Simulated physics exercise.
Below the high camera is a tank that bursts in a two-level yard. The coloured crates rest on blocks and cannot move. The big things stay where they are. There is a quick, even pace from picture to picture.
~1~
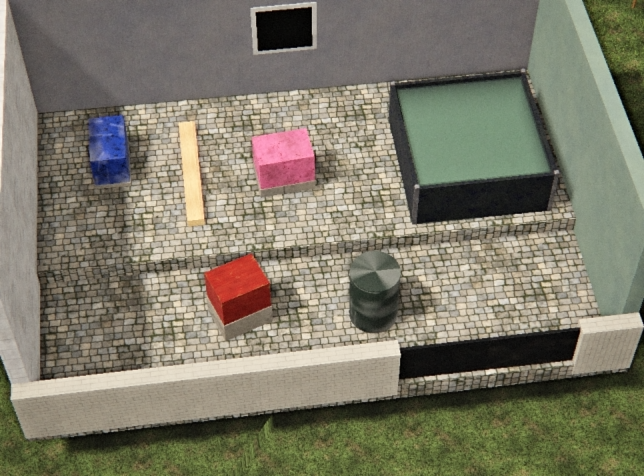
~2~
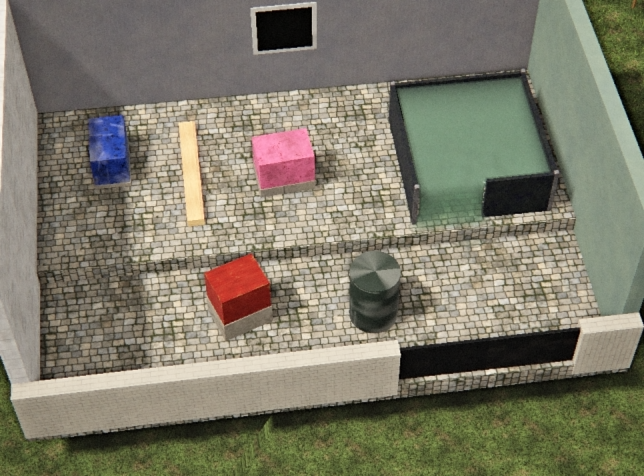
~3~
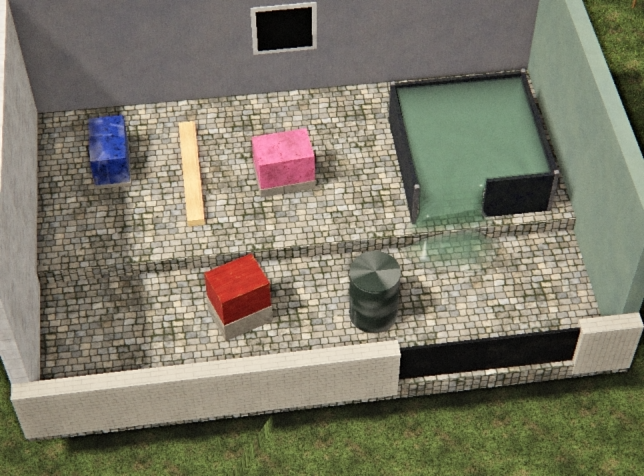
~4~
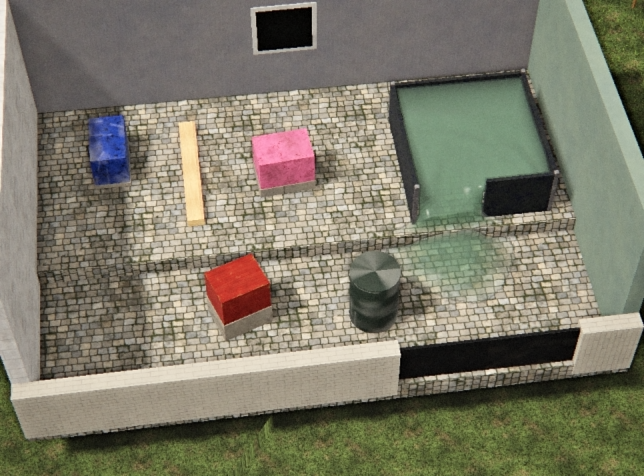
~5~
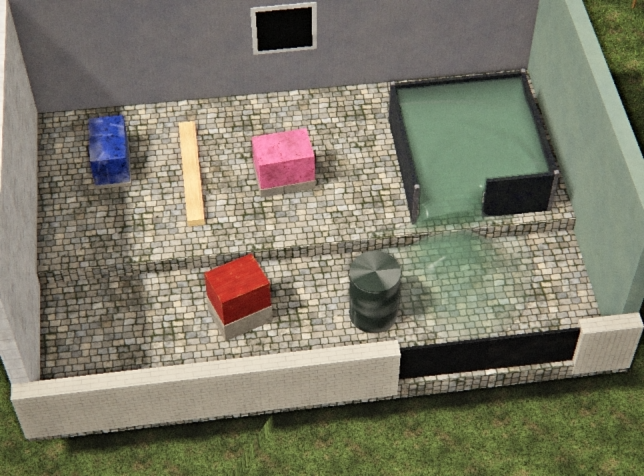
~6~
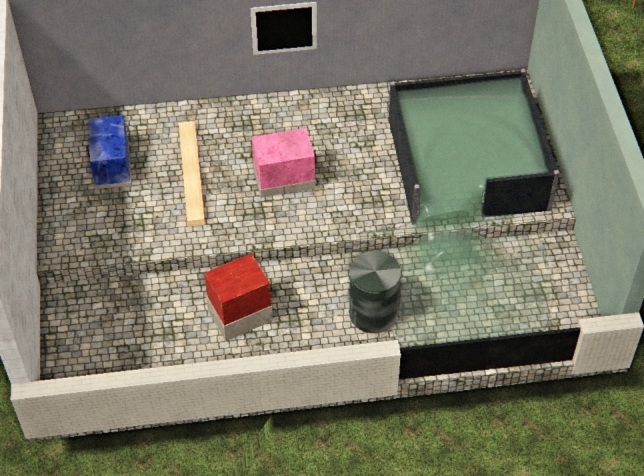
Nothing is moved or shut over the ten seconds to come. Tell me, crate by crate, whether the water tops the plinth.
One by one: The blue crate is out of reach; the red crate is out of reach; the pink crate is out of reach.
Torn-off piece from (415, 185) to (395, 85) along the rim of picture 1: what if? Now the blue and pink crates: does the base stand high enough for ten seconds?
My reading: Blue gets drenched, pink gets drenched.
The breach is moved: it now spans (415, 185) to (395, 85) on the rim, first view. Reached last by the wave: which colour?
That would be the blue-painted one, reached last.
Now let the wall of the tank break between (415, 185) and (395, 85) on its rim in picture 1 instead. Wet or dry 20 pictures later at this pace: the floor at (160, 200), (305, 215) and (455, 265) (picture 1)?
Soaked, soaked, untouched.
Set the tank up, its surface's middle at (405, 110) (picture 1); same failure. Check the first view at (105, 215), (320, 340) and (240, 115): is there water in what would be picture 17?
Untouched, submerged, untouched.
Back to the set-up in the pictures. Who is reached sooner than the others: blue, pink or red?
Simply the red one.
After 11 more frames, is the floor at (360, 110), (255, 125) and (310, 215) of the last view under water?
Result by point, in sequence: Unwetted, then unwetted, then unwetted.
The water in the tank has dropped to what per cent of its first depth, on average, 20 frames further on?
I'd say around 42 per cent.
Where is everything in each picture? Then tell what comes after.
The first frame shows still water in the water tank at (472, 131).
In the second frame, water pours out at (450, 208) and has run to (485, 225).
In the third frame, water pours out at (449, 209) and has run to (483, 265).
In the fourth frame, the front is at (483, 296), out from the gap at (449, 209).
In the fifth frame, the front is at a hidden place, out from the gap at (449, 209).
In the sixth frame, the front is at a hidden place, out from the gap at (449, 209).
A moment on, water covers 20 % of the floor; the blue crate not reached, the red crate not reached, the pink crate not reached.
Next, water covers 30 % of the floor; the blue crate not reached, the red crate water round its plinth, the pink crate not reached.
Then, water covers 45 % of the floor; the blue crate not reached, the red crate water round its plinth, the pink crate not reached.
Later, water covers 45 % of the floor; the blue crate not reached, the red crate water round its plinth, the pink crate not reached.
In the end, water covers 45 % of the floor; the blue crate stayed above the water, the red crate stayed above the water, the pink crate stayed above the water.
